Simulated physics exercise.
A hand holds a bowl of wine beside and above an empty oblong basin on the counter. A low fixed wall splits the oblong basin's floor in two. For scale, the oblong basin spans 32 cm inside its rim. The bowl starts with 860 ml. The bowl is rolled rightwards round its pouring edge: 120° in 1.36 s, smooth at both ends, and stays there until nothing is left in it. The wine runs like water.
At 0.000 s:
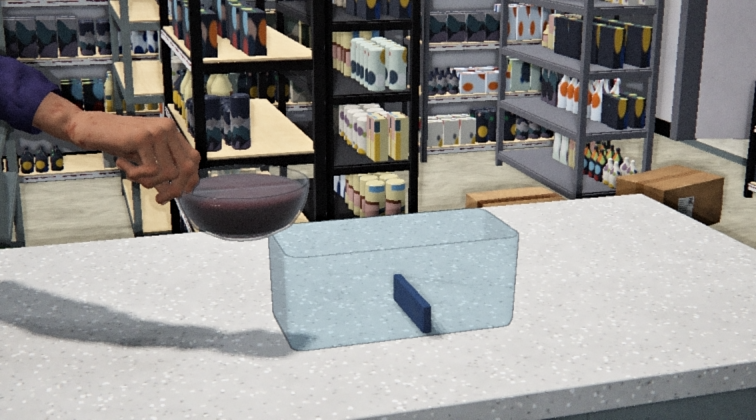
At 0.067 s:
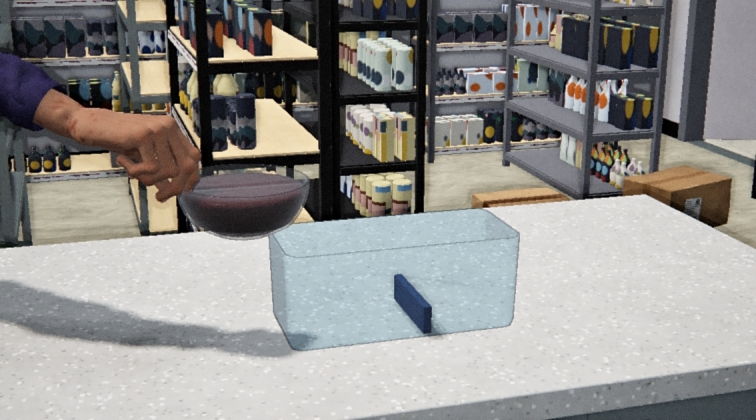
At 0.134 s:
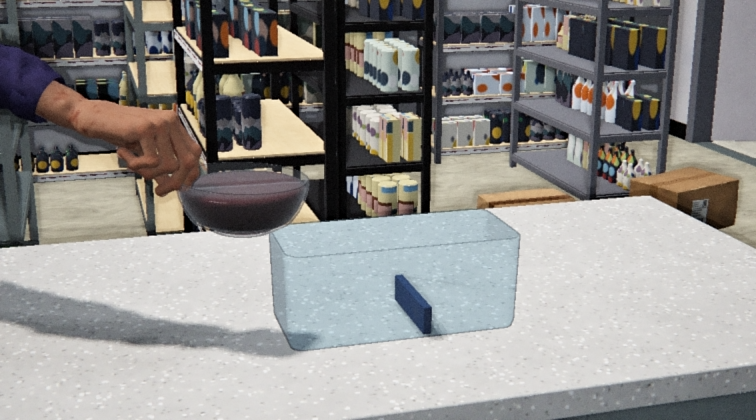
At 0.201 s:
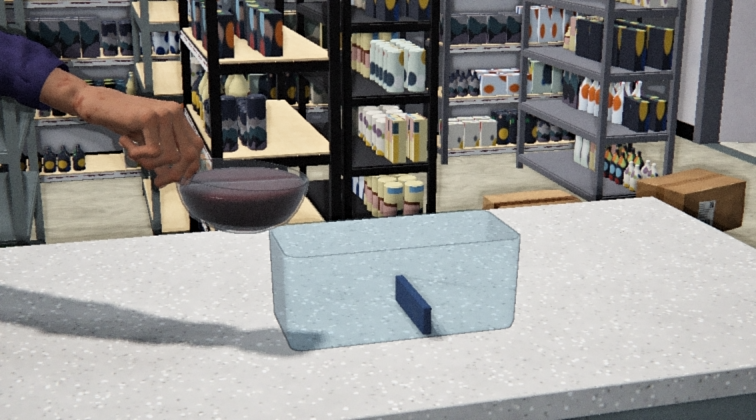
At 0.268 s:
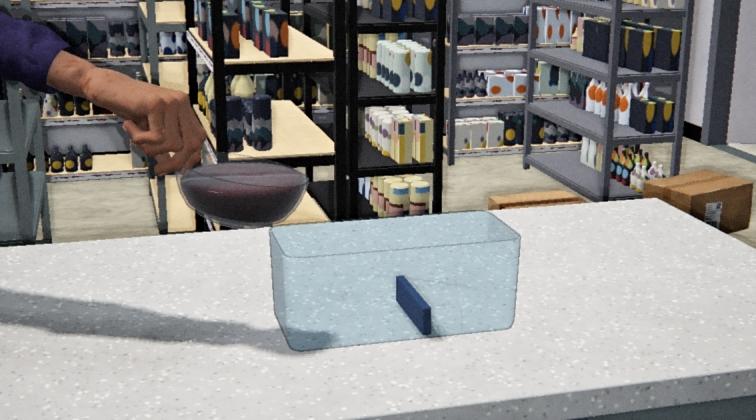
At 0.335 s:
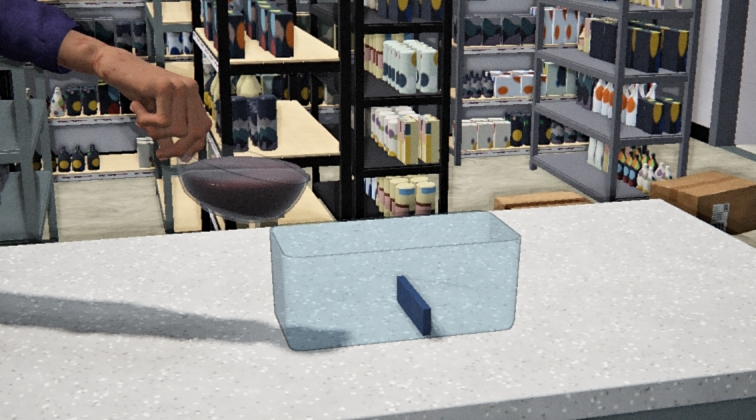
The clip opens on a hand holding a glass bowl of dark wine beside and above an empty, clear oblong basin with a small blue wall inside, on a speckled counter. The hand slowly tilts the bowl rightwards, its left side rising slightly as the wine shifts toward the right rim.
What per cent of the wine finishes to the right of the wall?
The far part has some 13 per cent.
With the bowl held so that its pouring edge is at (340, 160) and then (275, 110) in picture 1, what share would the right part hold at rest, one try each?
First 65, then 10 per cent.
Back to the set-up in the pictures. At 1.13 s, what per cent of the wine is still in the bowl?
Near 0 in a hundred.
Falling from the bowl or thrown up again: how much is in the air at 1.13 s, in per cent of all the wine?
About 2 per cent.
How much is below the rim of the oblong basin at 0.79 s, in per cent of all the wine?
About 42 per cent.
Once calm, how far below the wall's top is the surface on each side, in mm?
Some 8 mm on the left and 32 mm on the right.
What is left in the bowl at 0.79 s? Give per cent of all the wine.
Some 22 per cent.
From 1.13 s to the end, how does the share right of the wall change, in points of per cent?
It goes up by about 8.
Then, 0.79 s in, the tilt is 75° and 23 per cent is still to pour, 40 is left of the wall and 1 right of it.
Then, 1.13 s in, the tilt is 112° and 0 per cent is still to pour, 92 is left of the wall and 6 right of it.
Then, 1.48 s in, the tilt is 120° and 0 per cent is still to pour, 87 is left of the wall and 13 right of it.
Then, 1.86 s in, the tilt is 120° and 0 per cent is still to pour, 87 is left of the wall and 13 right of it.
Finally, 86 per cent lies left of the wall, 13 right of it and 1 outside.
